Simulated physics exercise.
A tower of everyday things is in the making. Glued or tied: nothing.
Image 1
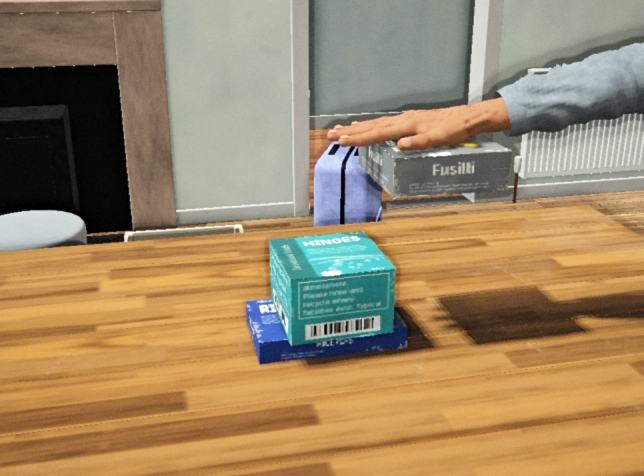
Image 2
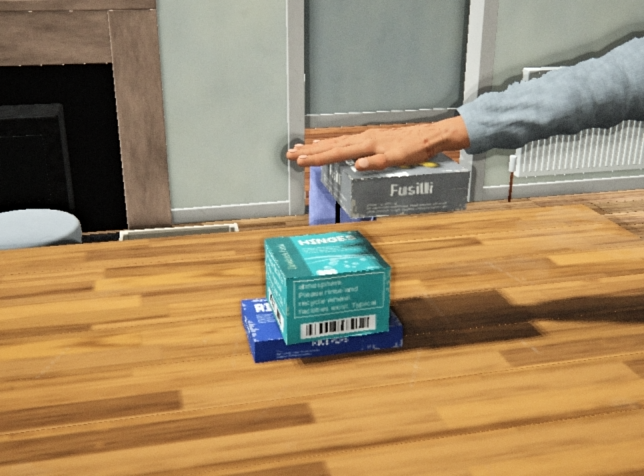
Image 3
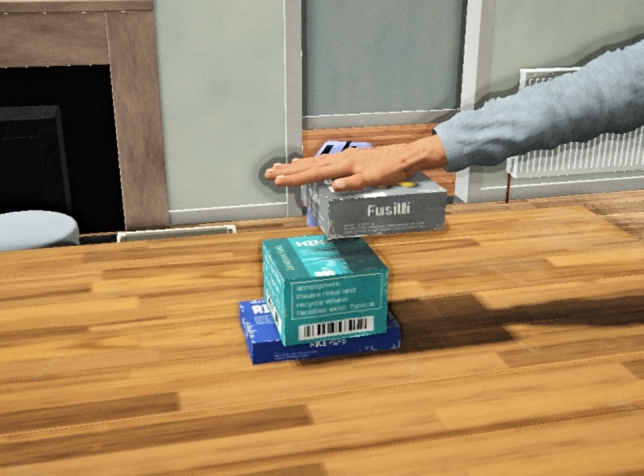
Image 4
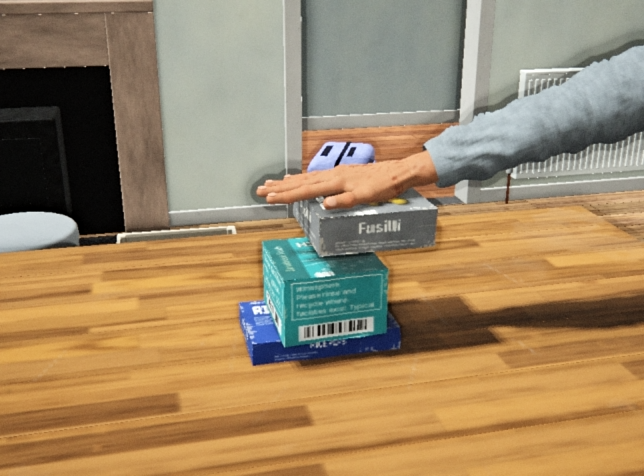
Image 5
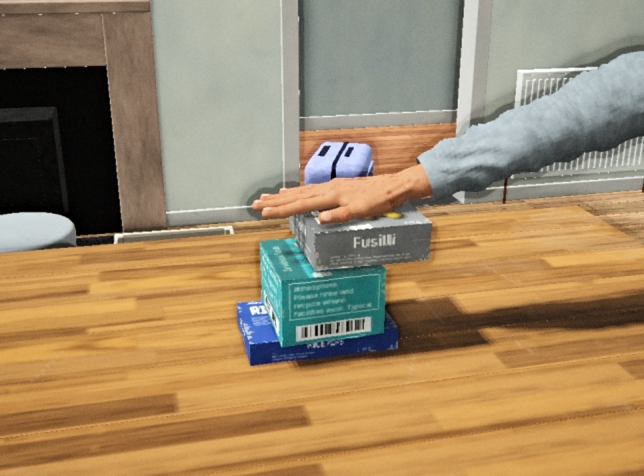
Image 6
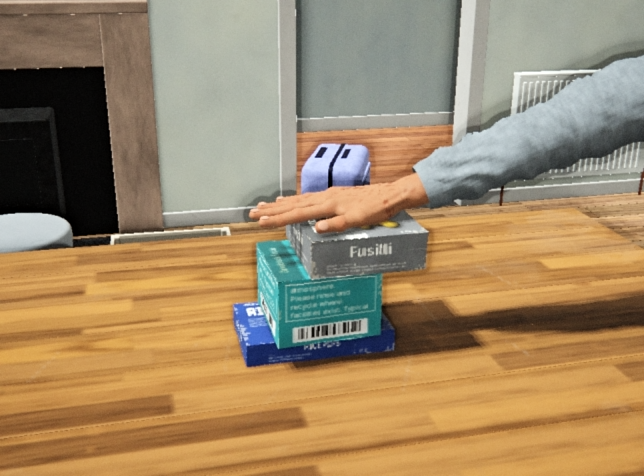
On a wooden tabletop, a hand carried a grey Fusilli packet leftward and down from the right, bringing it onto a teal box that sat on top of a flat blue packet.
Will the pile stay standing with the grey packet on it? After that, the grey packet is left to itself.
Yes.
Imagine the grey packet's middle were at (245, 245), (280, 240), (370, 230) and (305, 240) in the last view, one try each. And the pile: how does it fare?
On the first try the pile topples, on the second it remains standing, on the third it topples and on the fourth it remains standing.
Then, 0.70 s after the last picture, nothing has stirred.
Then, 1.40 s after the last picture, grey packet resting near (354, 234).
At rest, all 3 in place. Seen from the same camera at the end, grey packet near (354, 235). The pile holds.
